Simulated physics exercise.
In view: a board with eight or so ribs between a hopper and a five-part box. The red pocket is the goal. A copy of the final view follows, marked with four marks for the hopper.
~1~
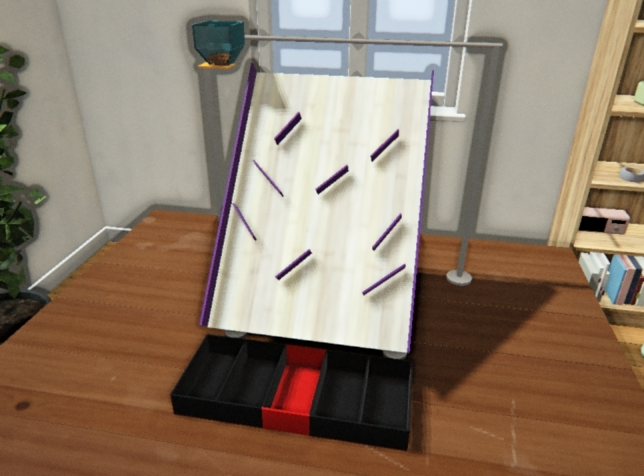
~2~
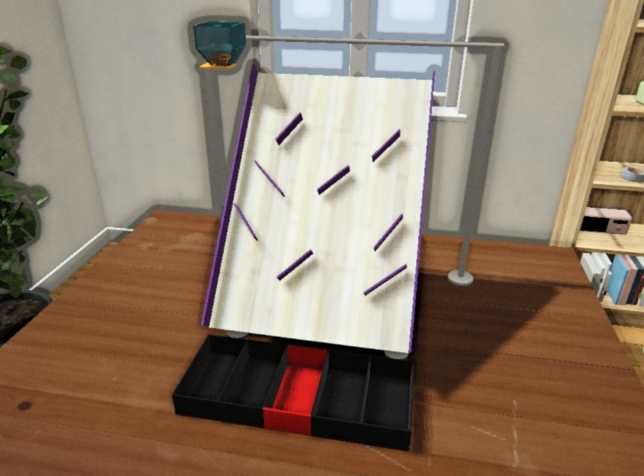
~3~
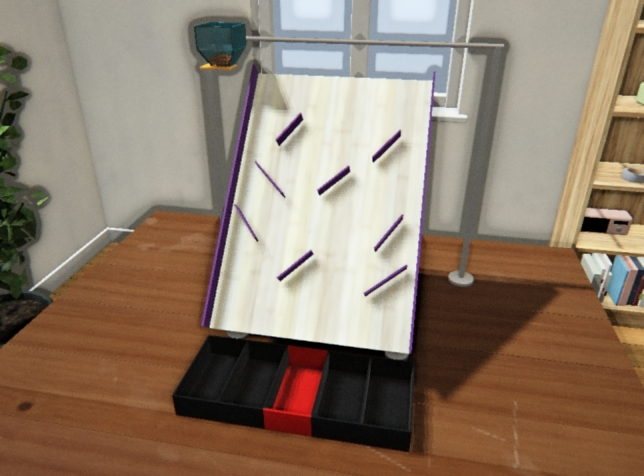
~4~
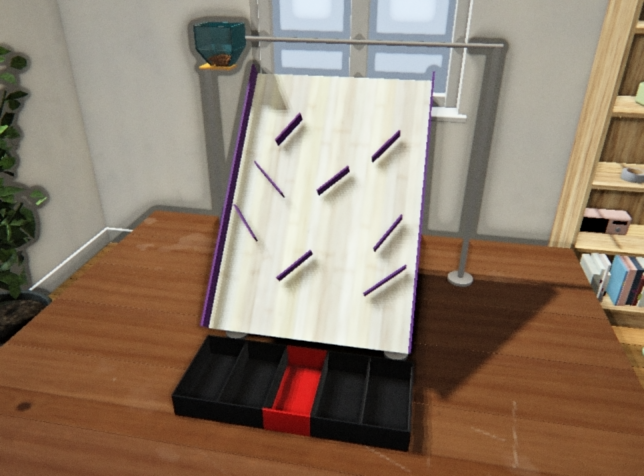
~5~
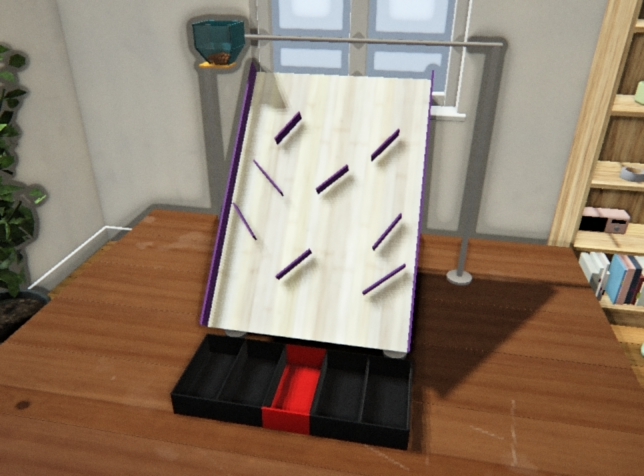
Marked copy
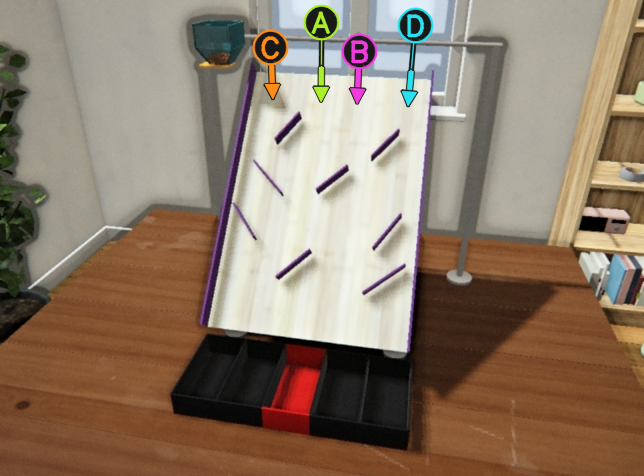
In this clip, a tilted pale board with purple ribs stands on a wooden table between a teal container at upper left and a black box with a red middle compartment, and nothing visibly moves apart from slight view shifts.
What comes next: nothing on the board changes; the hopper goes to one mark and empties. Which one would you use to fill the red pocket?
Use mark D.
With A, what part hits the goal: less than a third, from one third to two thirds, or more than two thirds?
It is less than a third.
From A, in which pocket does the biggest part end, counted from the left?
It is the first one.
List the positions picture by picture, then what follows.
Hopper (221, 59), cereal balls, door shut, in the first picture.
Ribs (276, 139) to (301, 112), (372, 156) to (400, 129), (255, 160) to (282, 192), in the second picture.
Ribs (317, 191) to (349, 166), (234, 204) to (255, 238), (374, 248) to (403, 214), in the third picture.
Ribs (276, 278) to (311, 250), (363, 294) to (406, 265), in the fourth picture.
Red pocket (286, 420), number 3 of 5 from the left, in the fifth picture.
On the marked copy, mark A meets the board at (321, 96); mark B meets the board at (357, 98); mark C meets the board at (272, 93); mark D meets the board at (408, 100).
For mark A, not one piece in the red pocket, almost all in other pockets, just a few outside the box.
For mark B, about a tenth in the red pocket, the larger part in other pockets, about a tenth outside the box.
For mark C, just a few in the red pocket, almost all in other pockets.
For mark D, roughly half in the red pocket, roughly a third in other pockets, about a tenth outside the box.
